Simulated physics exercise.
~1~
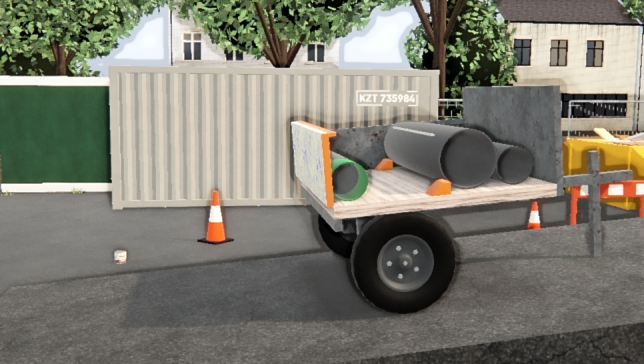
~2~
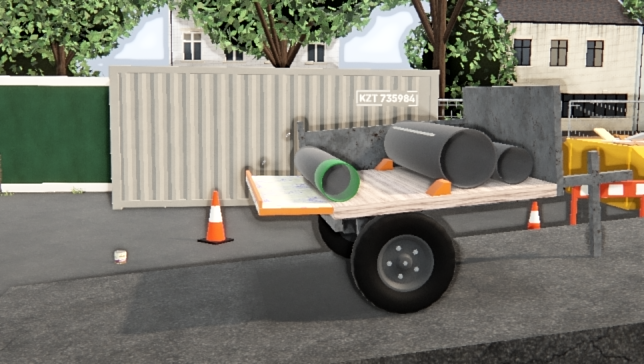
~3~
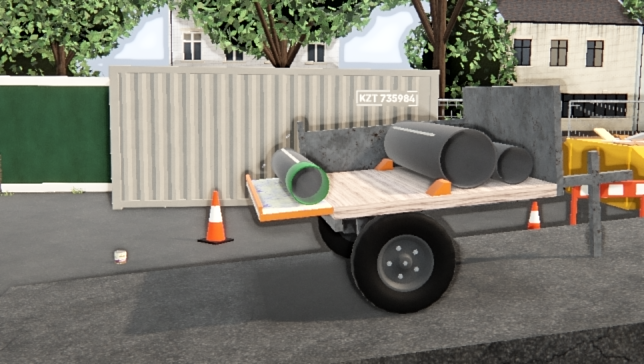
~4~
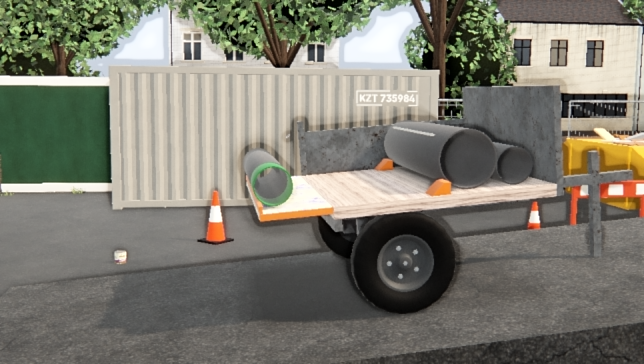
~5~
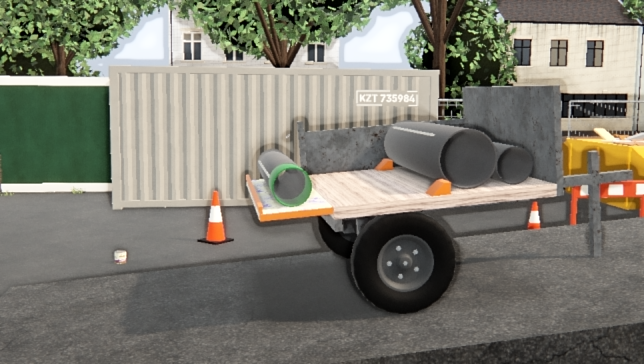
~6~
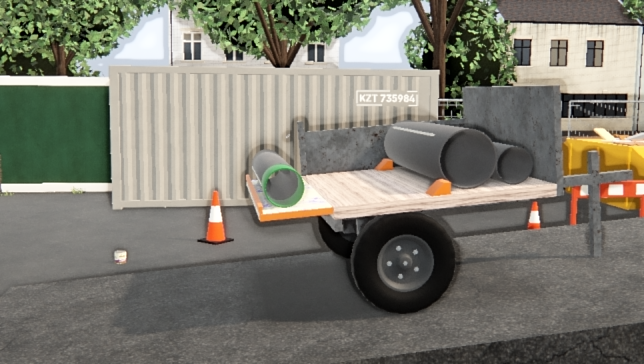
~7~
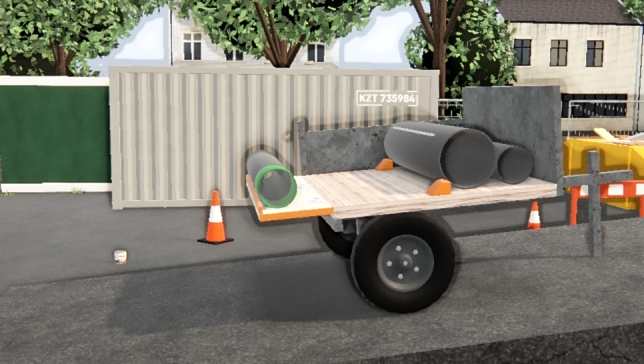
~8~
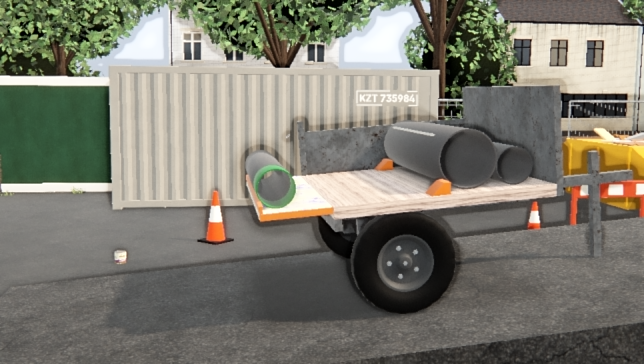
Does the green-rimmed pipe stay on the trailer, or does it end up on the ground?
It stays with the trailer, resting on the lowered gate near its outer edge.
